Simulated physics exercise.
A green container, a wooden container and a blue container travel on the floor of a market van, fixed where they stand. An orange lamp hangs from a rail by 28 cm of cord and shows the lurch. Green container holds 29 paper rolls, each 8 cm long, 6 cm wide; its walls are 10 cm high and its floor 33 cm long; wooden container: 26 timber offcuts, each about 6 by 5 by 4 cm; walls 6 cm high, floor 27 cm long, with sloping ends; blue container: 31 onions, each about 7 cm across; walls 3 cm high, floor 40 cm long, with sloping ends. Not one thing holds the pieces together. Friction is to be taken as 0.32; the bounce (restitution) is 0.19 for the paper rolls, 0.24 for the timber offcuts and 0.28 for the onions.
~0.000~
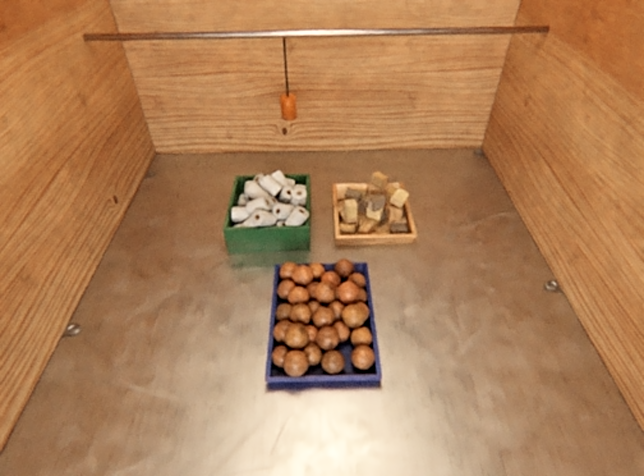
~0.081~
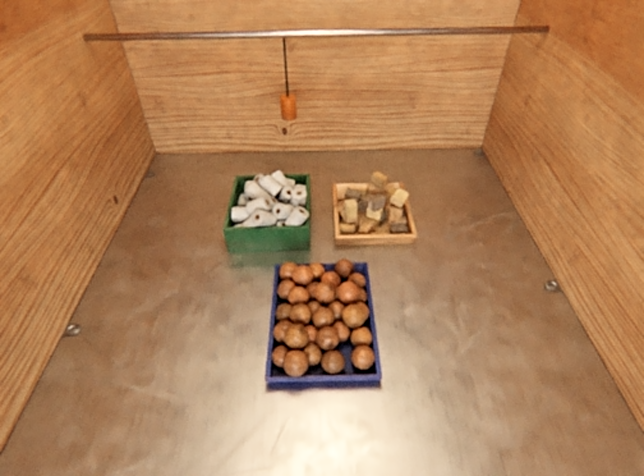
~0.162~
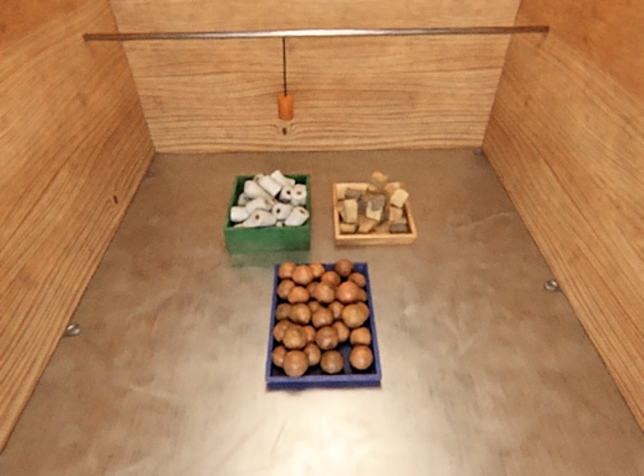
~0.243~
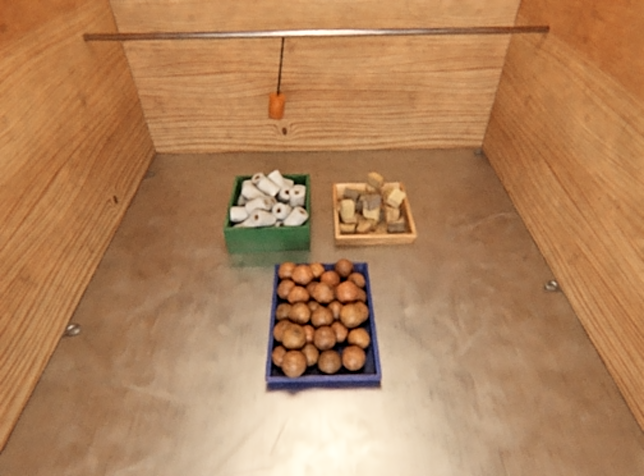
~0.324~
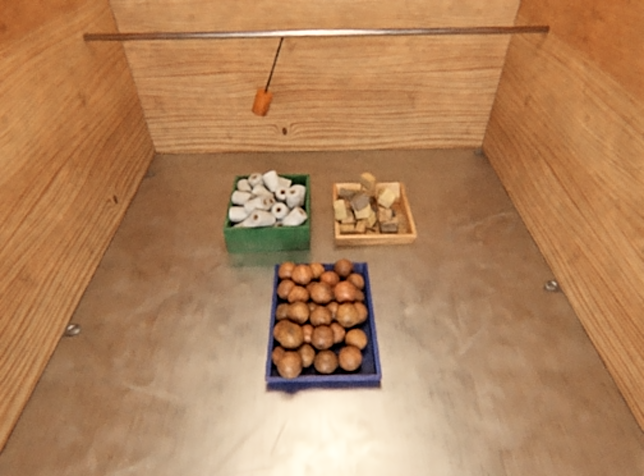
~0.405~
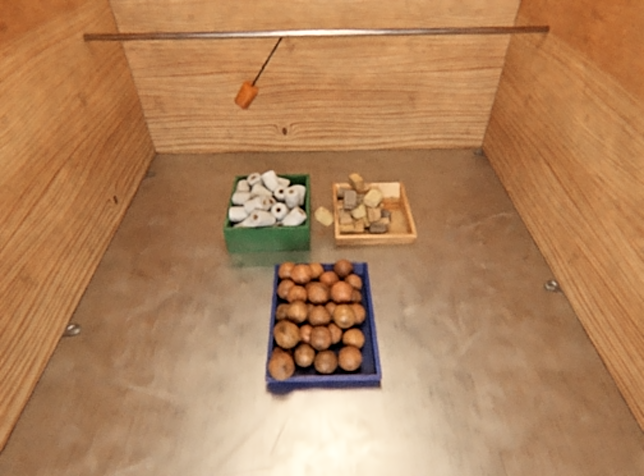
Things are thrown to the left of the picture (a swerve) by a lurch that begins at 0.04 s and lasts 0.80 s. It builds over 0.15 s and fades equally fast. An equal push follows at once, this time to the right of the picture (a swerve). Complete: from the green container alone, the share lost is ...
... less than a sixth.
After 0.70 s, green container 29 in, 0 out, wooden container 22 in, 4 out and blue container 29 in, 2 out.
After 1.07 s, green container 29 in, 0 out, wooden container 22 in, 4 out and blue container 28 in, 3 out.
After 1.58 s, green container 29 in, 0 out, wooden container 21 in, 5 out and blue container 23 in, 8 out.
Outcome (at 2.24 s), green container 29 in, 0 out, wooden container 21 in, 5 out and blue container 22 in, 9 out. Asked share, 0 of 29, 0 per cent.
